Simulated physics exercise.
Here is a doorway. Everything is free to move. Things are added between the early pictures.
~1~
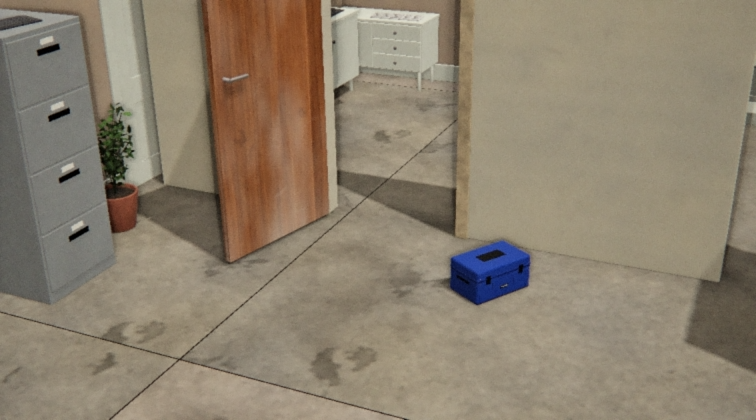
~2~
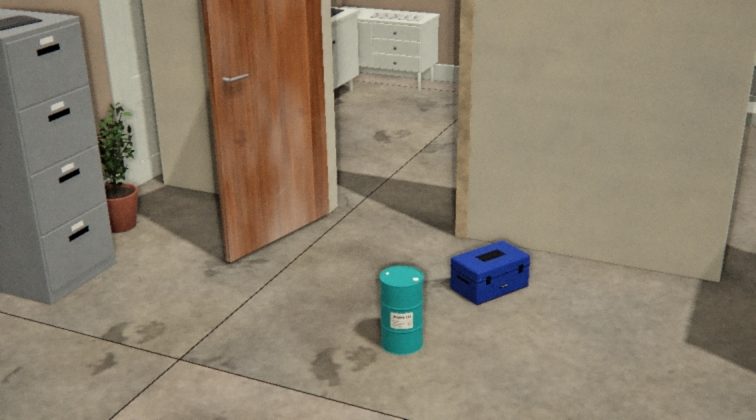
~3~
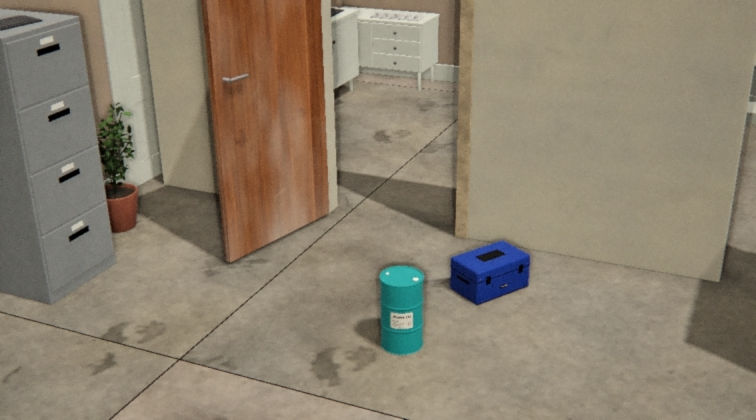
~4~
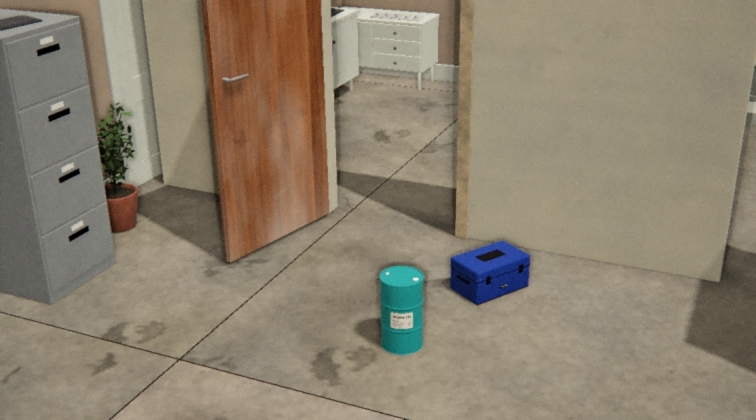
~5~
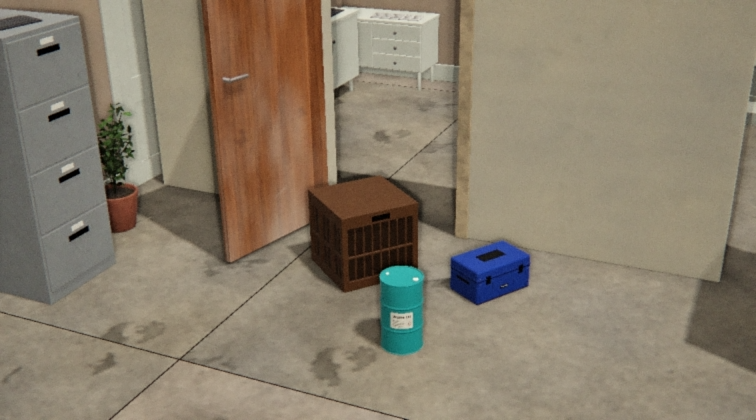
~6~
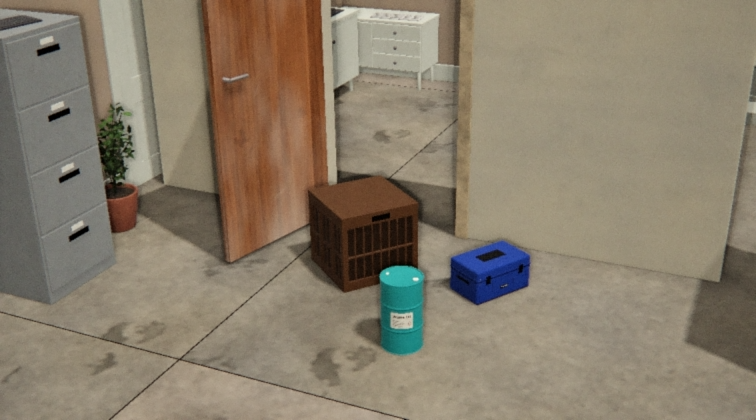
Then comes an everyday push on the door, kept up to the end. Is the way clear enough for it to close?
The door stops short.
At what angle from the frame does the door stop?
Some 75° open.
Then, 0.50 s later than the last frame, door 93° open.
Then, 0.80 s later than the last frame, door 78° open.
When it is over, door 73° open; all 3 as before. End places, in pixels of the last picture, brown chest near (364, 232).
